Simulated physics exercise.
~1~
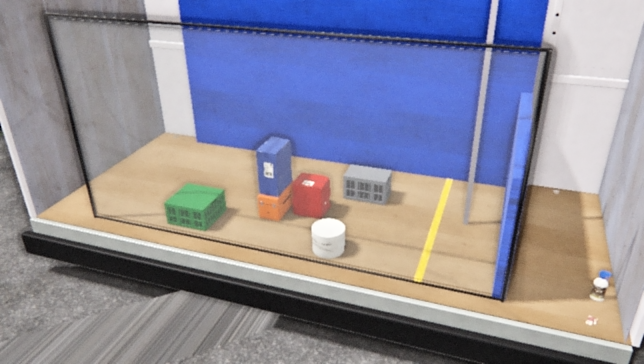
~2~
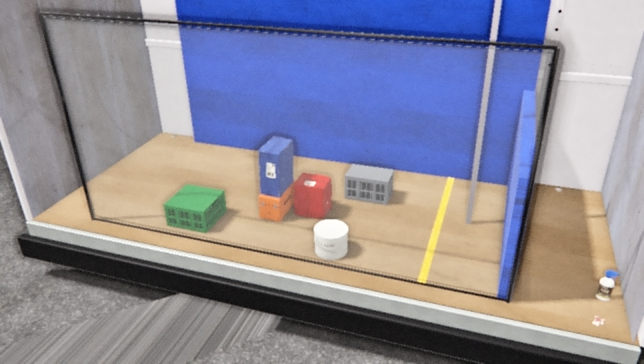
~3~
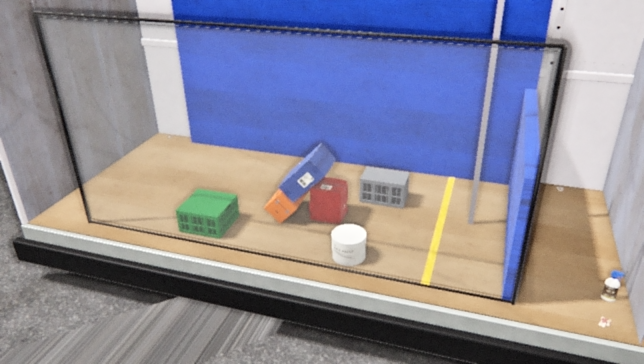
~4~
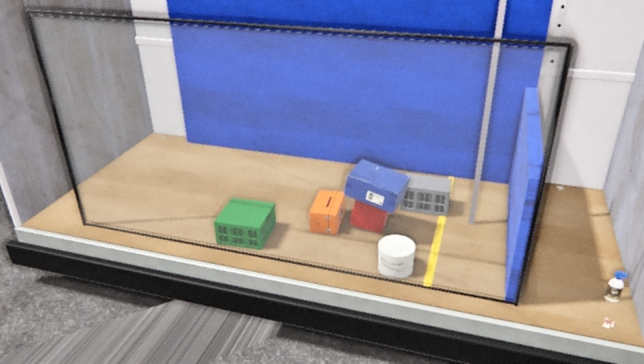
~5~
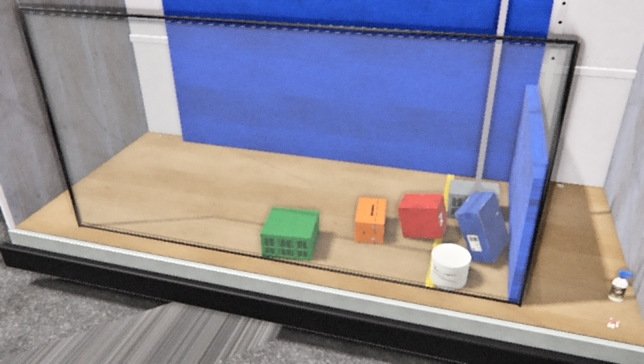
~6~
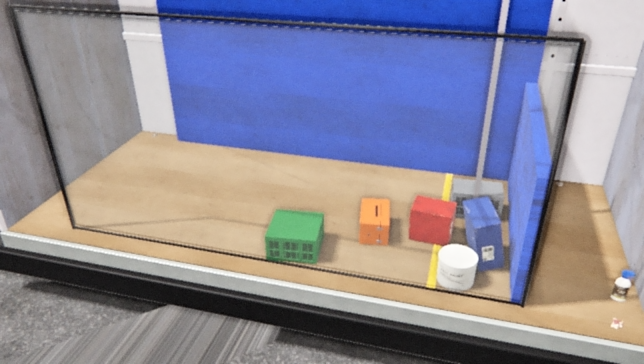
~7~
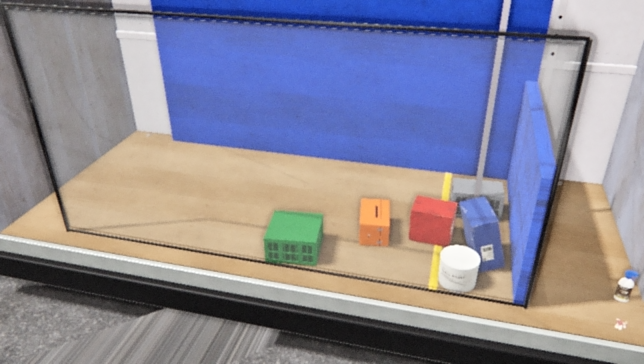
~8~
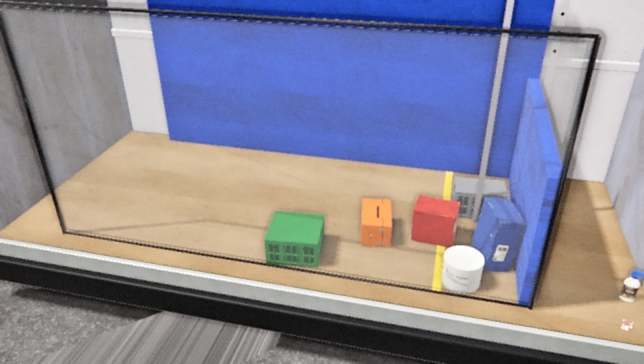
At the start, a blue pack stands on an orange toolbox in a clear-fronted bay, with a red pack, a green crate, a grey crate and a white bucket nearby. After a still moment, everything begins sliding right, and the blue pack and toolbox lean toward the red pack. The blue pack topples over the red one, which tips too, and lands upside down beyond the yellow line. The bucket and grey crate also cross the line. Finally the blue pack shifts a little further right, while the green crate, toolbox and red pack rest short of the line.
